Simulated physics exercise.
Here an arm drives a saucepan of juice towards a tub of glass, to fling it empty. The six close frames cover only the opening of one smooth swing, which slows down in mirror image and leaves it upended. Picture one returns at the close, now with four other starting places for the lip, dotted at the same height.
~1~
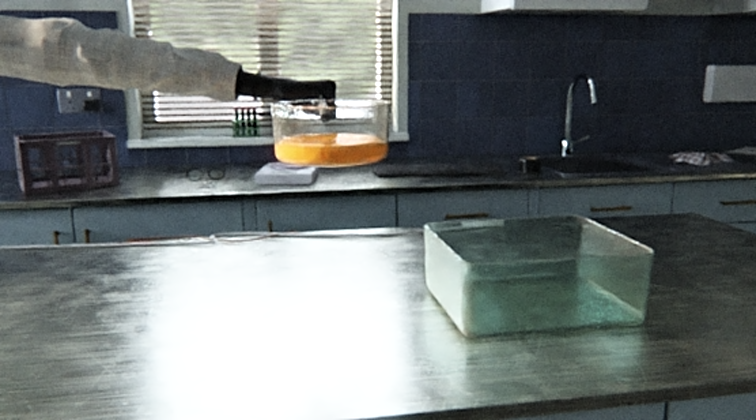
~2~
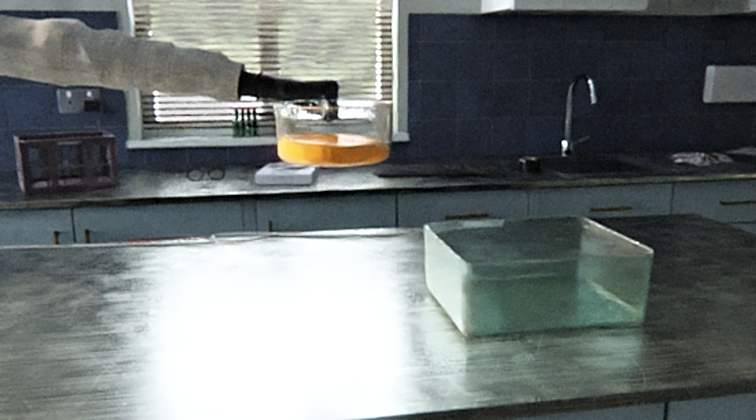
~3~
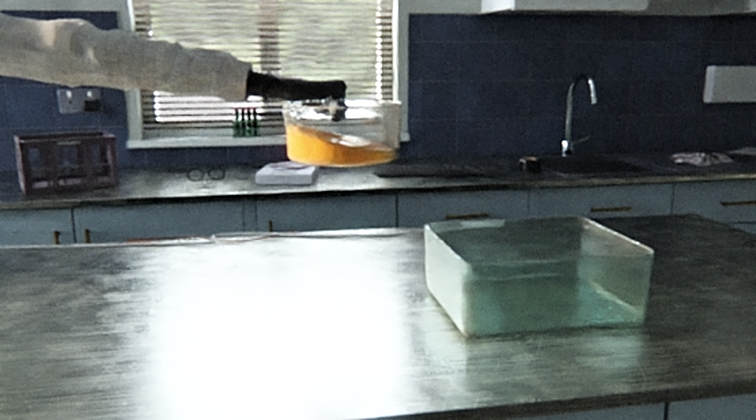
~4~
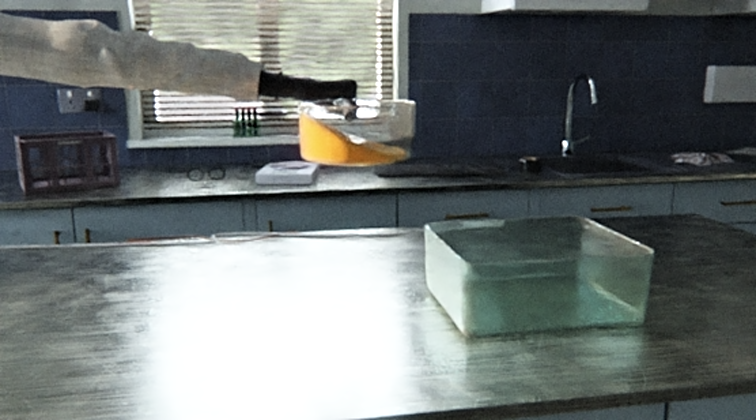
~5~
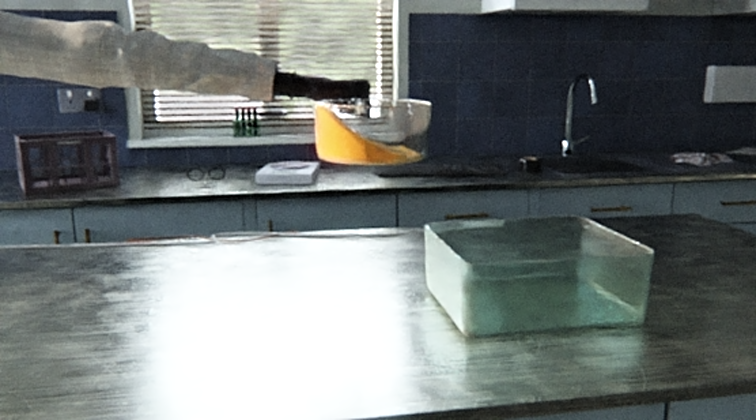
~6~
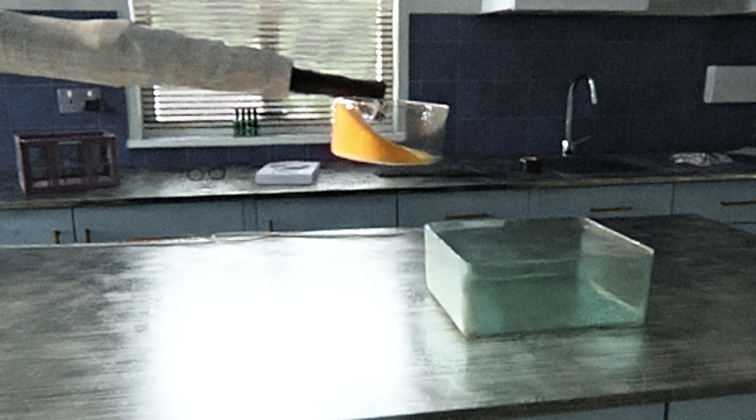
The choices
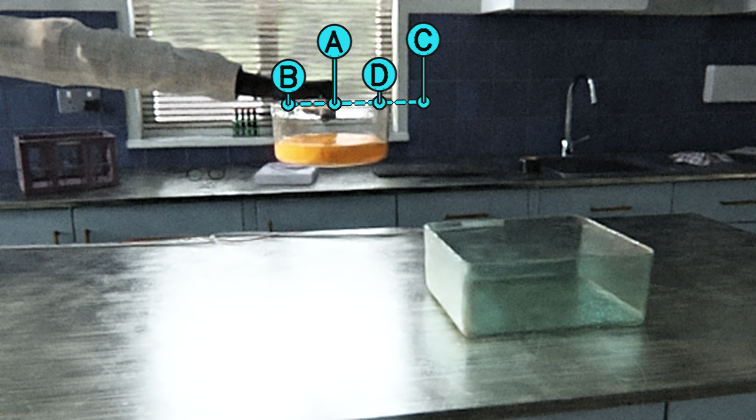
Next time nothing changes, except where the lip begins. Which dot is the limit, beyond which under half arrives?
That is place A.
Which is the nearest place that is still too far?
Place B.
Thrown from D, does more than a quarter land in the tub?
Yes, clearly.
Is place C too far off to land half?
No, not at all.
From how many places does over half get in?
Three of the four.
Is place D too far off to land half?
No, that is safe.
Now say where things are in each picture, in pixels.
The first picture shows upright, lip at (386, 102); tub from (462, 337) to (643, 322); nothing has left yet.
The second picture shows upright, lip at (389, 102); nothing has left yet.
The third picture shows upright, lip at (398, 102); nothing has left yet.
The fourth picture shows upright, lip at (411, 102); nothing has left yet.
The fifth picture shows upright, lip at (427, 102); nothing has left yet.
The sixth picture shows tipped about 5°, lip at (444, 106); nothing has left yet.
In cyan, A at (334, 103); B at (288, 104); C at (423, 101); D at (379, 102).
For place A, about 62 % lands in the tub, 30 % falls short and 8 % goes beside or beyond.
For place B, about 37 % lands in the tub, 57 % falls short and 6 % goes beside or beyond.
For place C, about 76 % lands in the tub, 2 % falls short and 22 % goes beside or beyond.
For place D, about 81 % lands in the tub, 4 % falls short and 15 % goes beside or beyond.
